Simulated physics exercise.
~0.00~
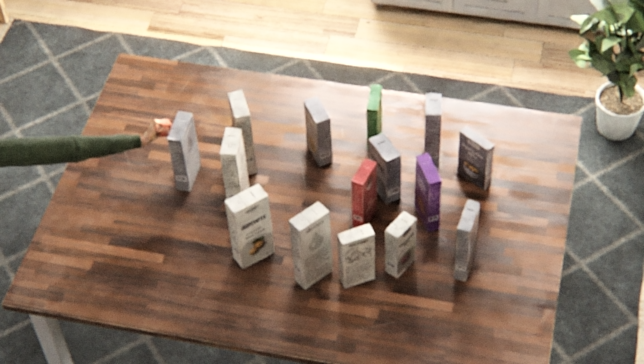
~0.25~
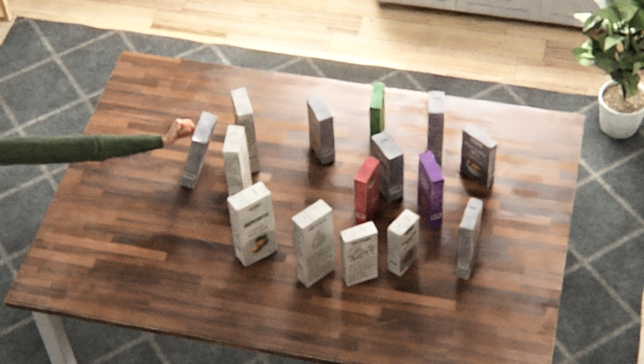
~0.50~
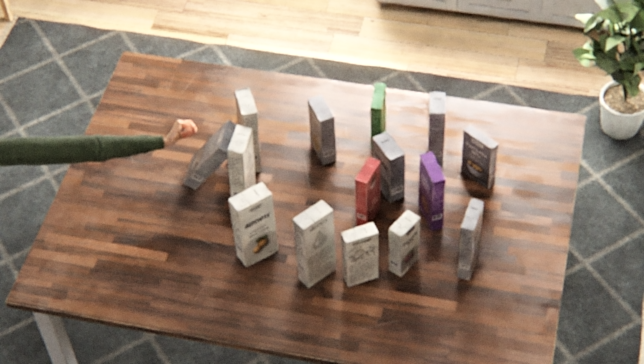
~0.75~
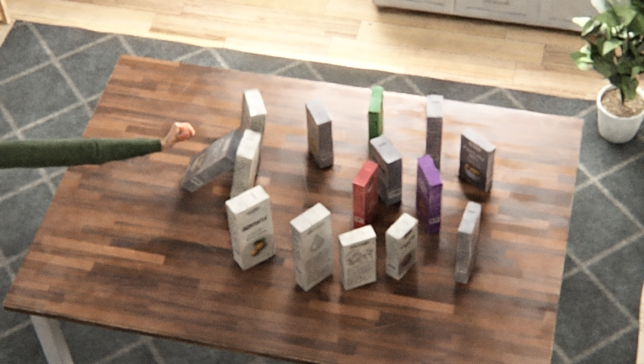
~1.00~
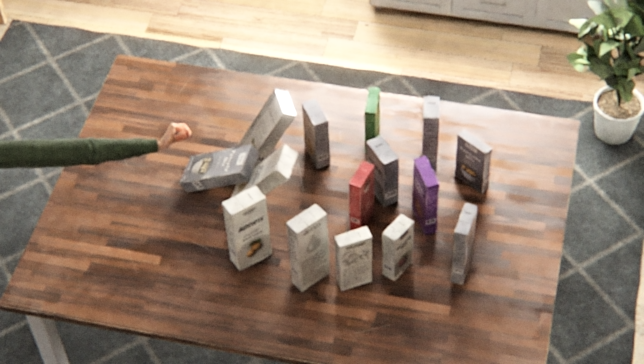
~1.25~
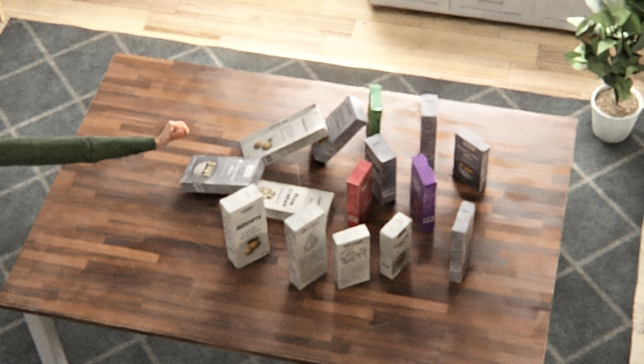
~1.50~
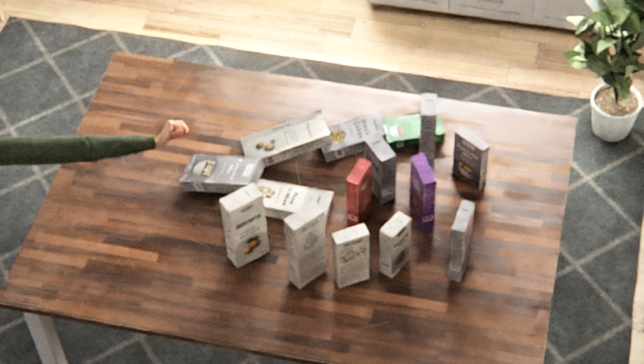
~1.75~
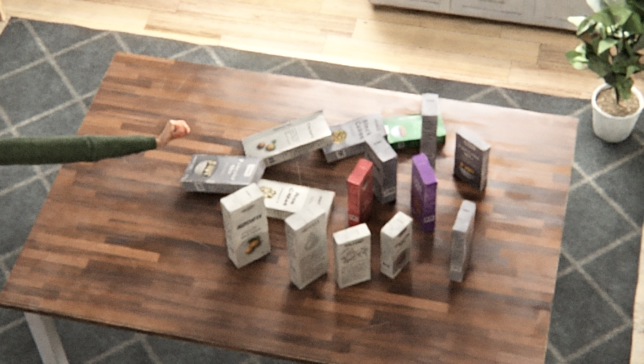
On a wooden table, a green-sleeved arm pushed over a gray box at the left, which toppled into the pale boxes beside it, and the fall spread right until the green box lay flat, while the red and purple ones stayed standing.
